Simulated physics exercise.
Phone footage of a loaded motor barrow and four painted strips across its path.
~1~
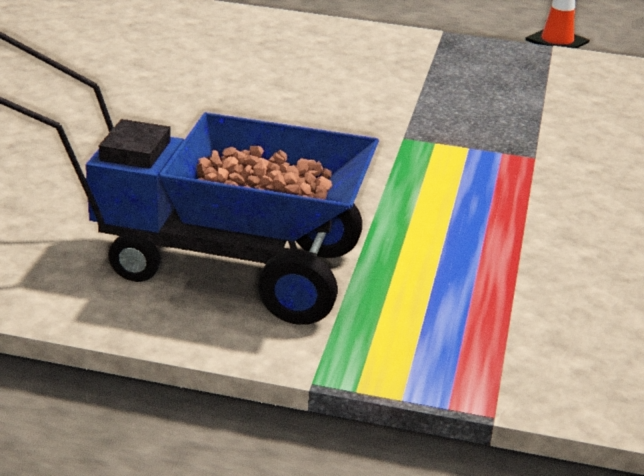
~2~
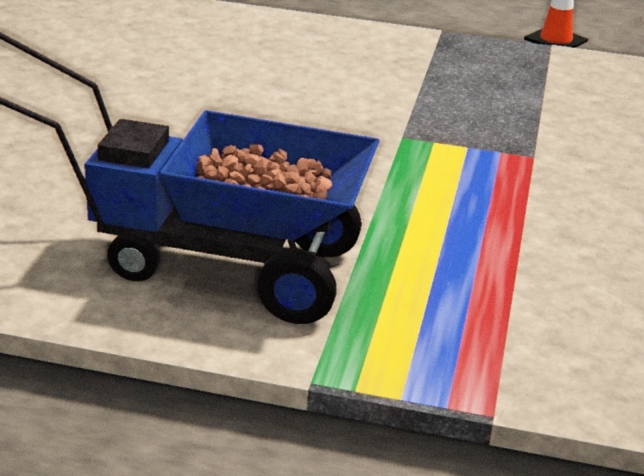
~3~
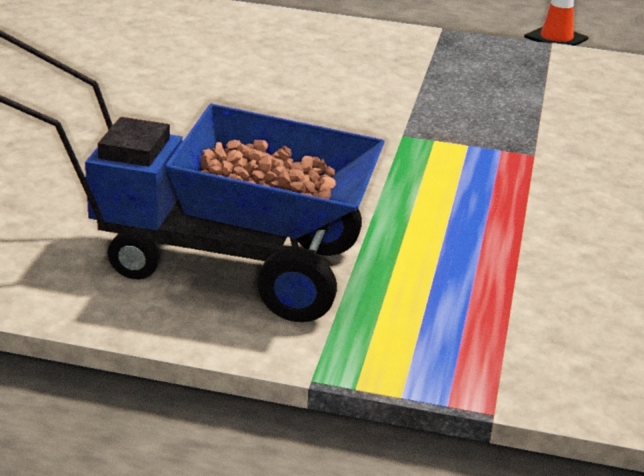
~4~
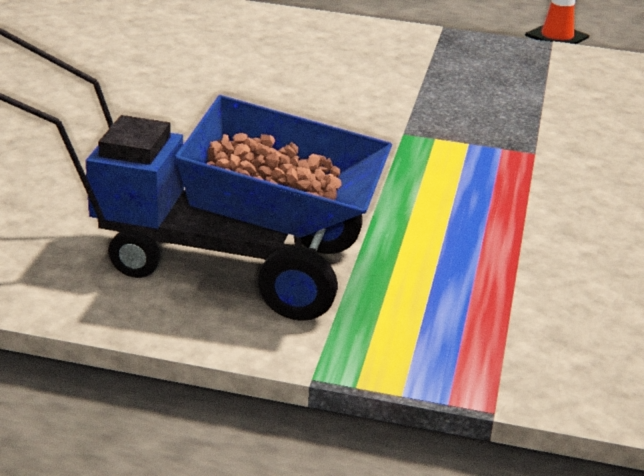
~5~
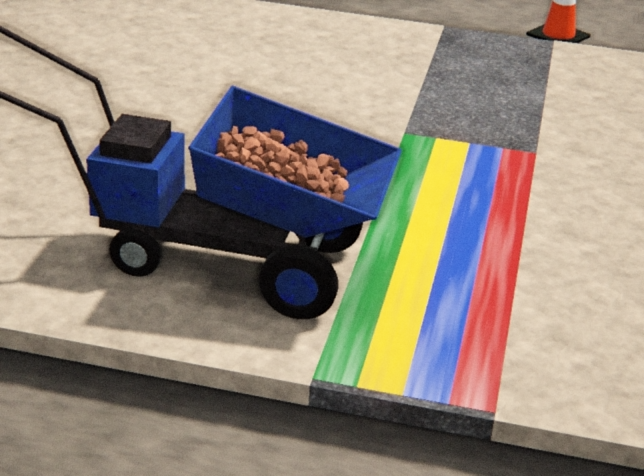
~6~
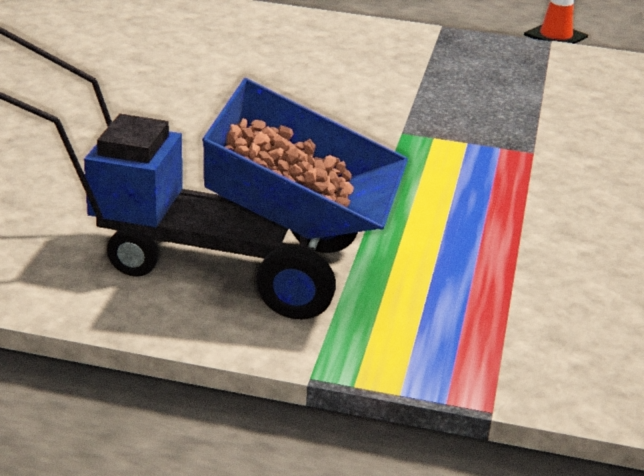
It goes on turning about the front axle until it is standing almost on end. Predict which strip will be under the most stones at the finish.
I would say the blue one.
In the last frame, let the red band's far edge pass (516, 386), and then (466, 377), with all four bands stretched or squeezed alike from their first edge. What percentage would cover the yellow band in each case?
Shares in order: Close to 10 %; close to 0 %.
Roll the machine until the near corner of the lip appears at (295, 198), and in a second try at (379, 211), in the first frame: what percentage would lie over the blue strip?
First spot: About 20 percent; second spot: About 20 percent.
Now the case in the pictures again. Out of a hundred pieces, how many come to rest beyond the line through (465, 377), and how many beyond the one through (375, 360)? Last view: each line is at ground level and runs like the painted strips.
Around 20 per cent for the first, and 80 per cent for the second.
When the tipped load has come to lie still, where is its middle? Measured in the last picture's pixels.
Around (459, 304).
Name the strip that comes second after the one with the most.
The answer is the red strip.
Shortly afterwards, skip tipped steeply; the whole lot in the skip.
Next, skip tipped right over; near two thirds in the skip; only a few over the yellow strip; near a quarter over the blue strip; a little over the red strip; only a few off the paint.
Some moments later, skip tipped right over; near a quarter in the skip; a little over the yellow strip; near half over the blue strip; near a quarter over the red strip; a little off the paint.
In the end, skip tipped right over; near a quarter in the skip; none at all over the green strip; a little over the yellow strip; near half over the blue strip; near a quarter over the red strip; a little off the paint.
